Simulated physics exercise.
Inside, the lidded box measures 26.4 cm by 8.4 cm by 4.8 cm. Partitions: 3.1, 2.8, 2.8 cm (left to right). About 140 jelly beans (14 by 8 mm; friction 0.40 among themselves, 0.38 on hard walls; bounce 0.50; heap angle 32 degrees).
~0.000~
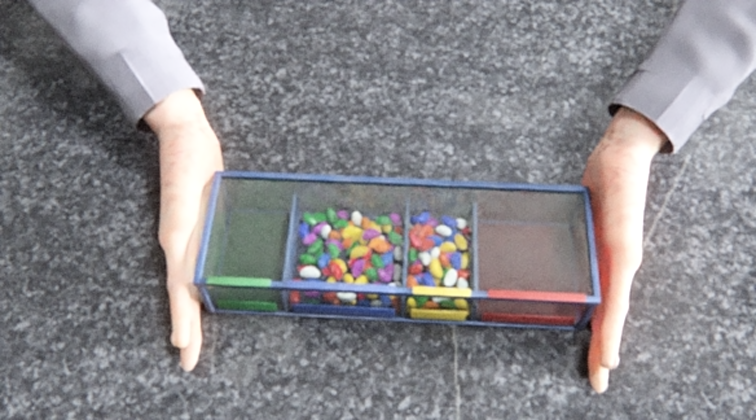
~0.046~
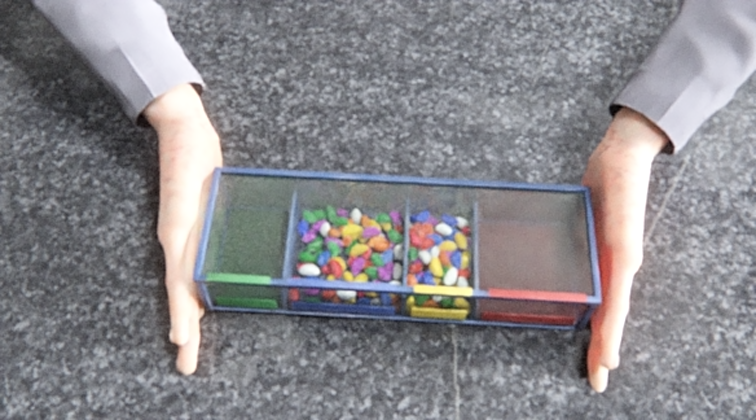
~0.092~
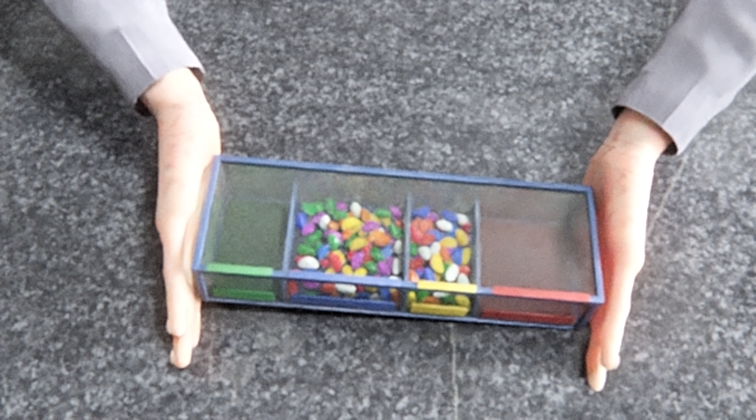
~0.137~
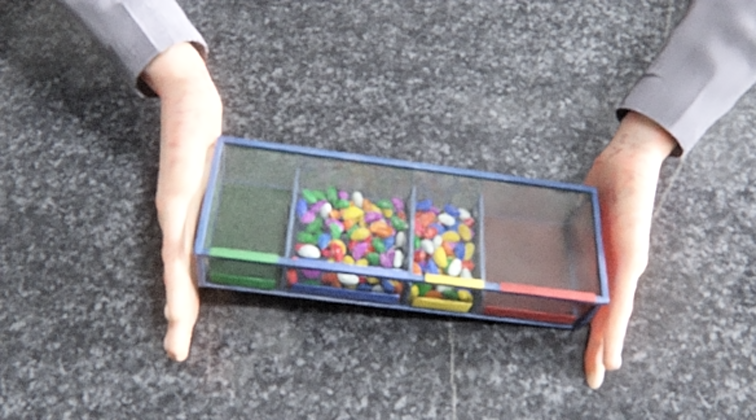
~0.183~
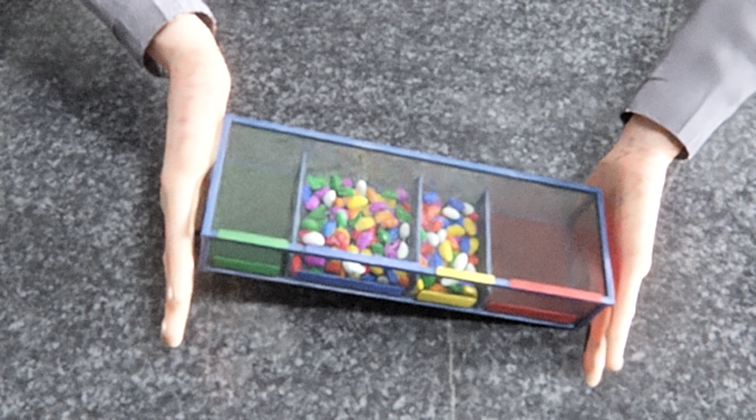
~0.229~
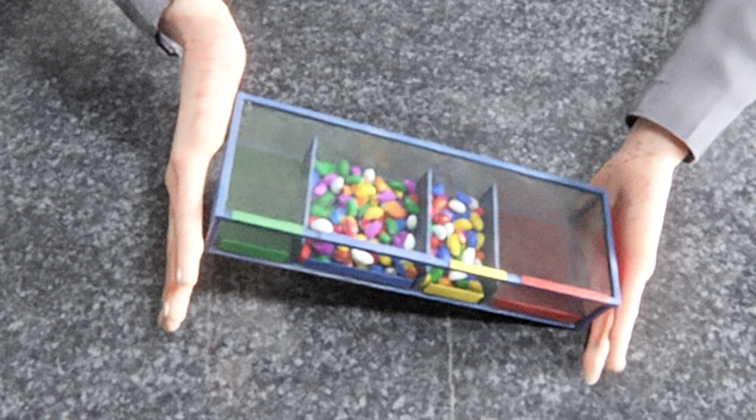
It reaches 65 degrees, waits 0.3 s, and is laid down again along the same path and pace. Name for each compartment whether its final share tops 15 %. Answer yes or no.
Red: No, blue: Yes, green: No, yellow: Yes.
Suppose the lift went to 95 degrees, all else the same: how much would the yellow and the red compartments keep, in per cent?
Then: Yellow 15, red 75.
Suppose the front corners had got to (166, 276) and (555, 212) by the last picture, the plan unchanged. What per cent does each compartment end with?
Red 0, blue 50, green 5, yellow 40.
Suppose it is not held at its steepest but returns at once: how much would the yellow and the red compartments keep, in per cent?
Yellow 50, red 5.
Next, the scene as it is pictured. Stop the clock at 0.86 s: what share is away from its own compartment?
About 5 per cent.
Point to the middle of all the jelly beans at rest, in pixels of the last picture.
Near (421, 257).
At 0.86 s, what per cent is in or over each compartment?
Red 0, blue 50, green 0, yellow 45.
After 0.86 s, tilt 65 degrees; blue 50 %, yellow 45 %.
After 1.28 s, tilt 35 degrees; red 10 %, blue 45 %, yellow 45 %.
Then, at 1.79 s, tilt 0 degrees; red 10 %, blue 45 %, yellow 45 %.
By 2.1 s all is still; red 10 %, blue 45 %, green 0 %, yellow 45 %.
